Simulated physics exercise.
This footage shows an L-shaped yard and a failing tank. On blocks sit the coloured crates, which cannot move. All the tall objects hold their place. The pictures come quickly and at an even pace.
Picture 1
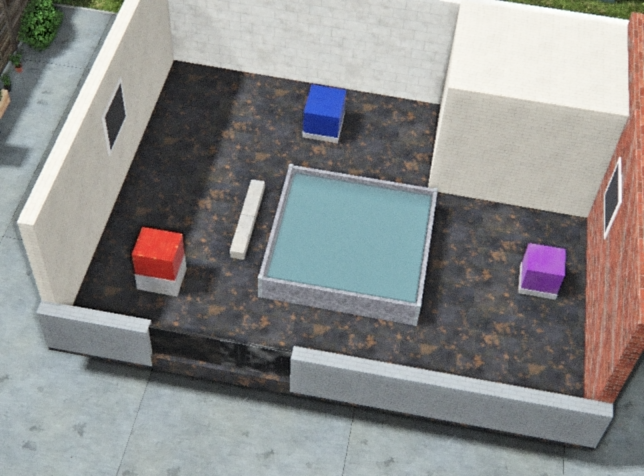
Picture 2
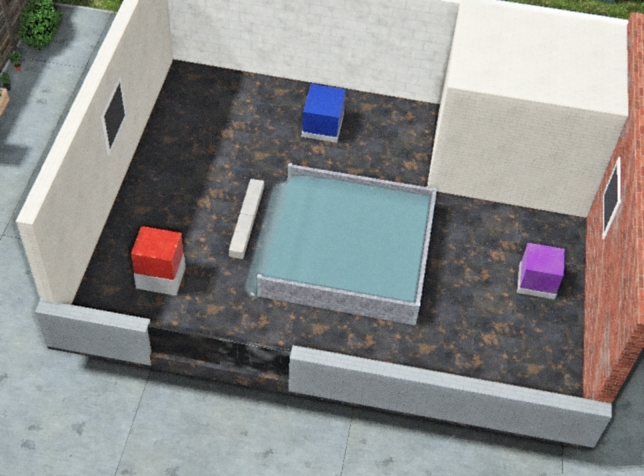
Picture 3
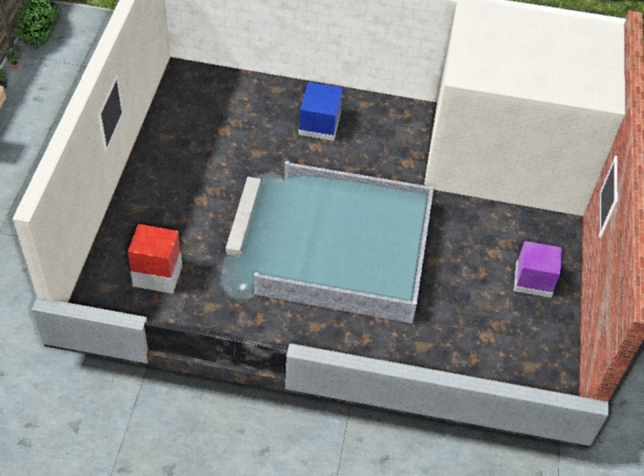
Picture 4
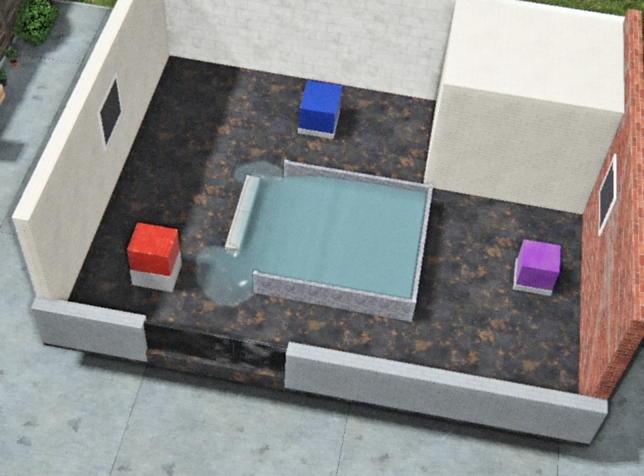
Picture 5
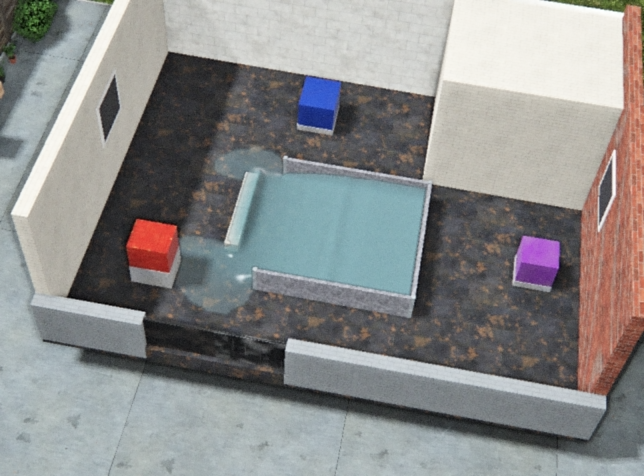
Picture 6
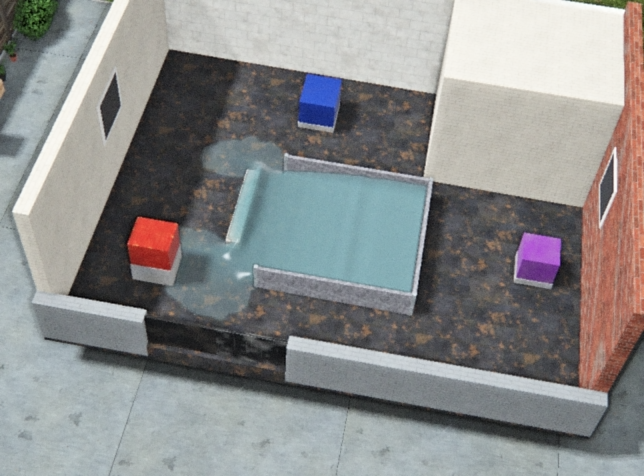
Water burst out through the left side of the tank, ran up against the low pale wall beside it, then spread around both ends across the dark floor, reaching the red crate's block.
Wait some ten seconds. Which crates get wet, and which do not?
Outcome: The purple crate will be spared; the blue crate will be hit by the water; the red crate will be spared.
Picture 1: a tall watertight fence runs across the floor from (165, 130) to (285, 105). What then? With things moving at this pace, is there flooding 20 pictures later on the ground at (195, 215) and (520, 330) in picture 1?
Reached, untouched.
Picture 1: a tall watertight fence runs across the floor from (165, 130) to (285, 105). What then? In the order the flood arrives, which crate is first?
Looks like the red crate.
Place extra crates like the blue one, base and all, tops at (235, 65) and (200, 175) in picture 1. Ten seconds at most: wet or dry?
One after the other: Is flooded, is flooded.
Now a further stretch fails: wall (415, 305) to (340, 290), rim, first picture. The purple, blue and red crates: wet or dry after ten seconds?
My guess is purple goes wet, blue remains untouched, and red remains untouched.
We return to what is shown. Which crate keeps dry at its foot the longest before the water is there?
Pick: The purple one.
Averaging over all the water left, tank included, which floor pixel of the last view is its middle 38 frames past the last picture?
The water's centre sits above (271, 209).
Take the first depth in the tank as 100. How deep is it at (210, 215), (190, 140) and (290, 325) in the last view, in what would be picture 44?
Depths of roughly 10, 12 and 4 per cent.
A moment on, water covers 25 % of the floor; the purple crate not reached, the blue crate not reached, the red crate water round its plinth.
Next, water covers 45 % of the floor; the purple crate not reached, the blue crate water round its plinth, the red crate water round its plinth.
Then, water covers 55 % of the floor; the purple crate not reached, the blue crate water round its plinth, the red crate water round its plinth.
Later, water covers 70 % of the floor; the purple crate not reached, the blue crate water round its plinth, the red crate water round its plinth.
In the end, water covers 85 % of the floor; the purple crate stayed above the water, the blue crate was topped, the red crate stayed above the water.
